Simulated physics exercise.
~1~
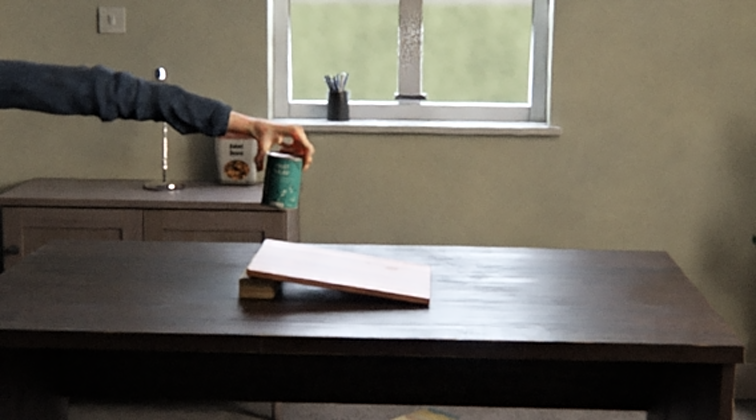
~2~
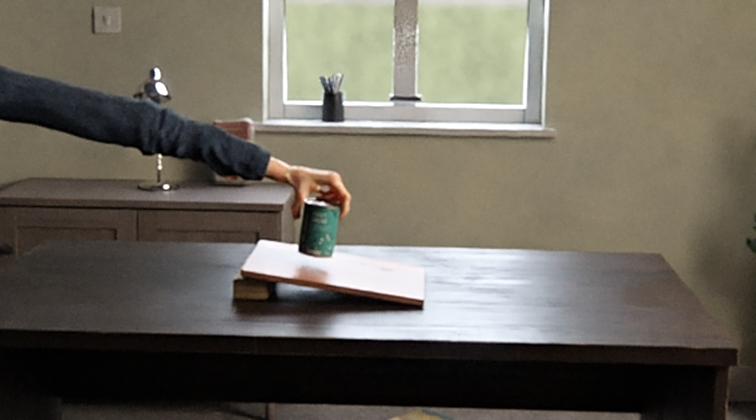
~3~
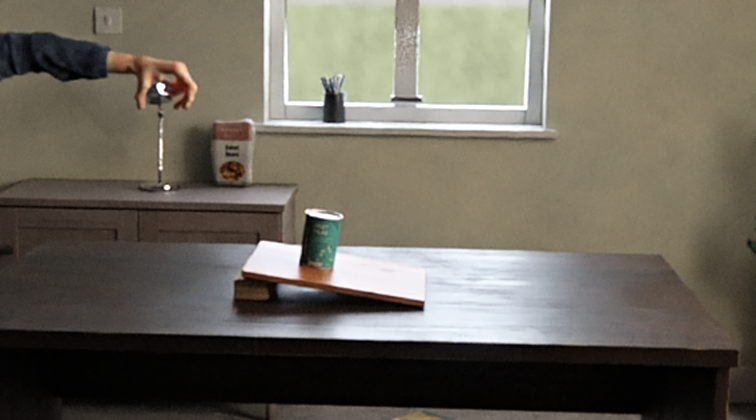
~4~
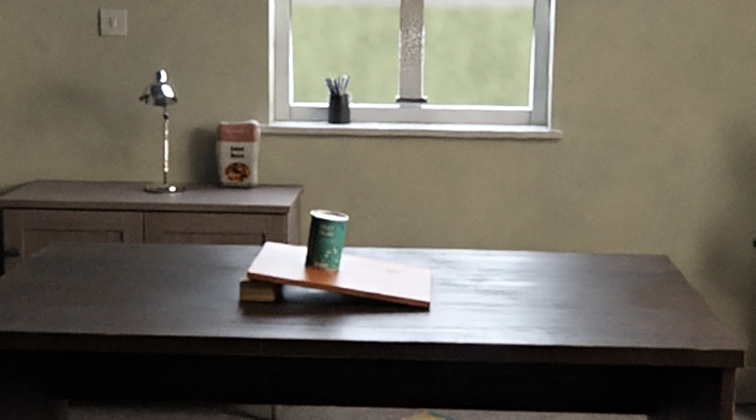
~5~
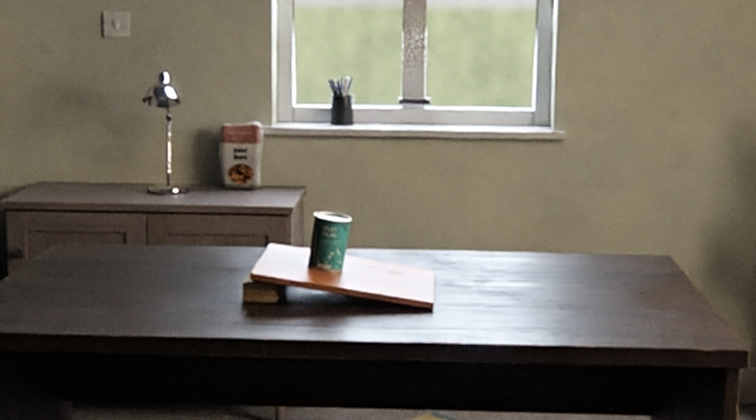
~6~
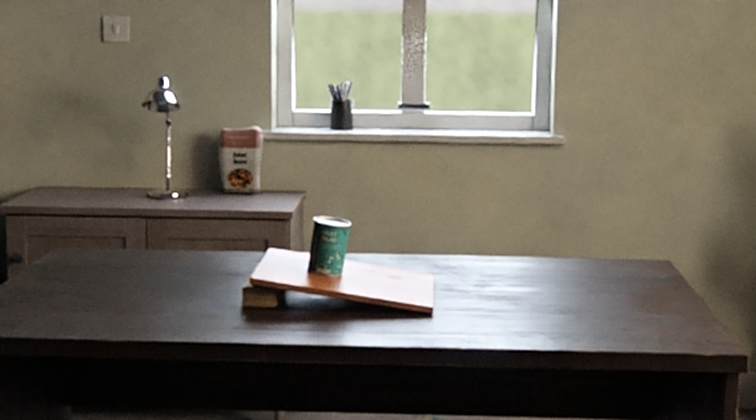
On a dark table, a hand sets a green tin on a tilted board, withdraws, and it stays.
